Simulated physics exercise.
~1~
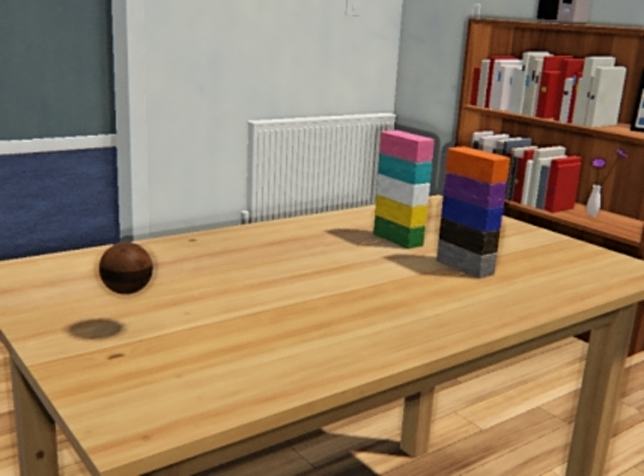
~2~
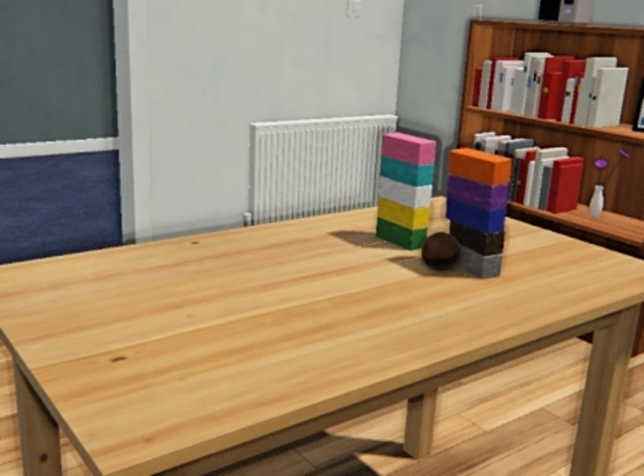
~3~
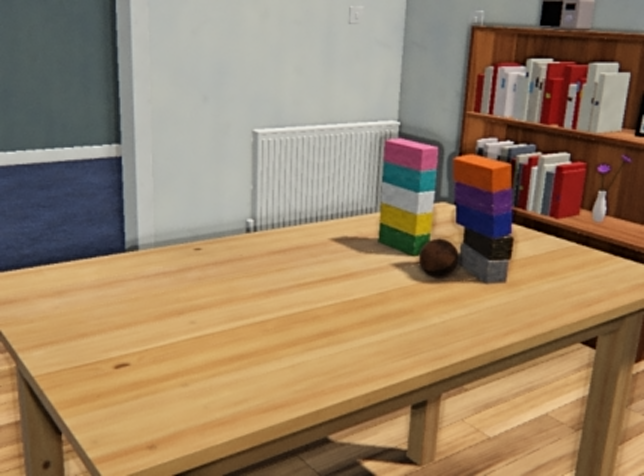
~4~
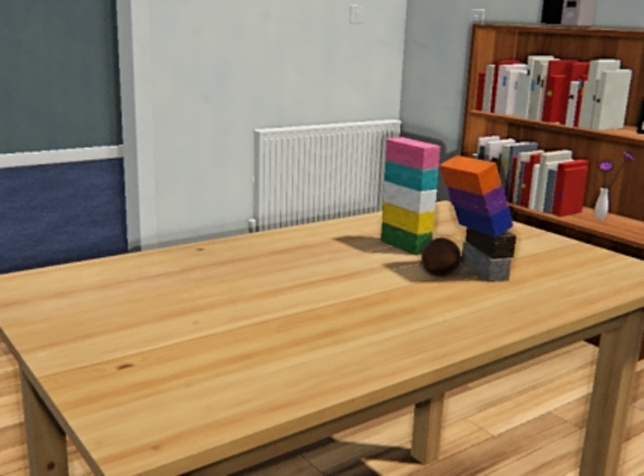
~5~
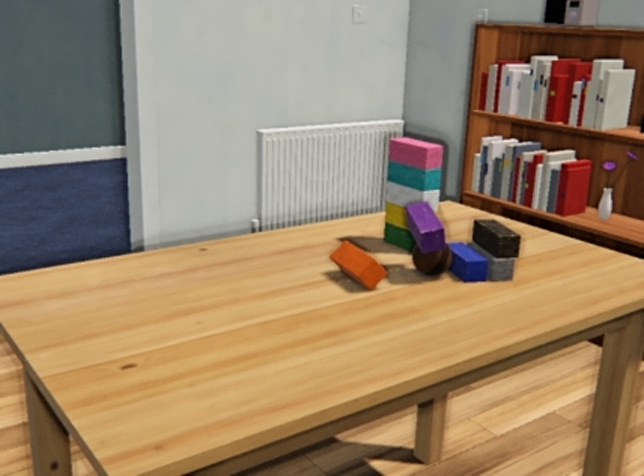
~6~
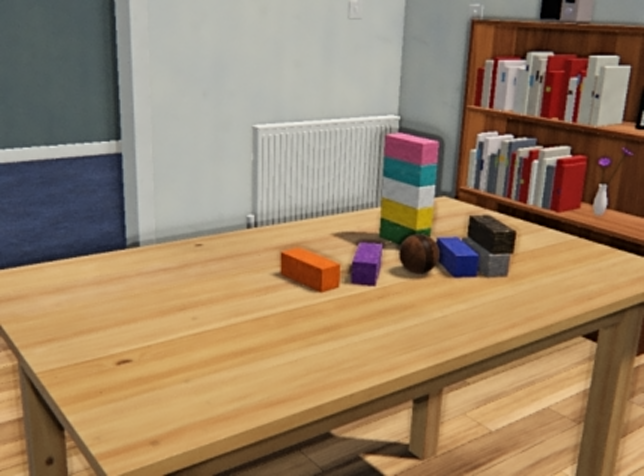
In a room with a radiator and a bookcase against the walls, a slightly swaying camera looks down on a bare wooden table. Two stacks of coloured blocks stand toward its right side, the left one topped with pink and the right one topped with orange, while a brown ball hangs in the air at left. The ball flies right and strikes the lower part of the right stack. The upper blocks lean left, then orange, purple and blue tumble down around the ball. Finally, those three lie on the table, black still rests shifted on grey, and the pink-topped stack stands intact.
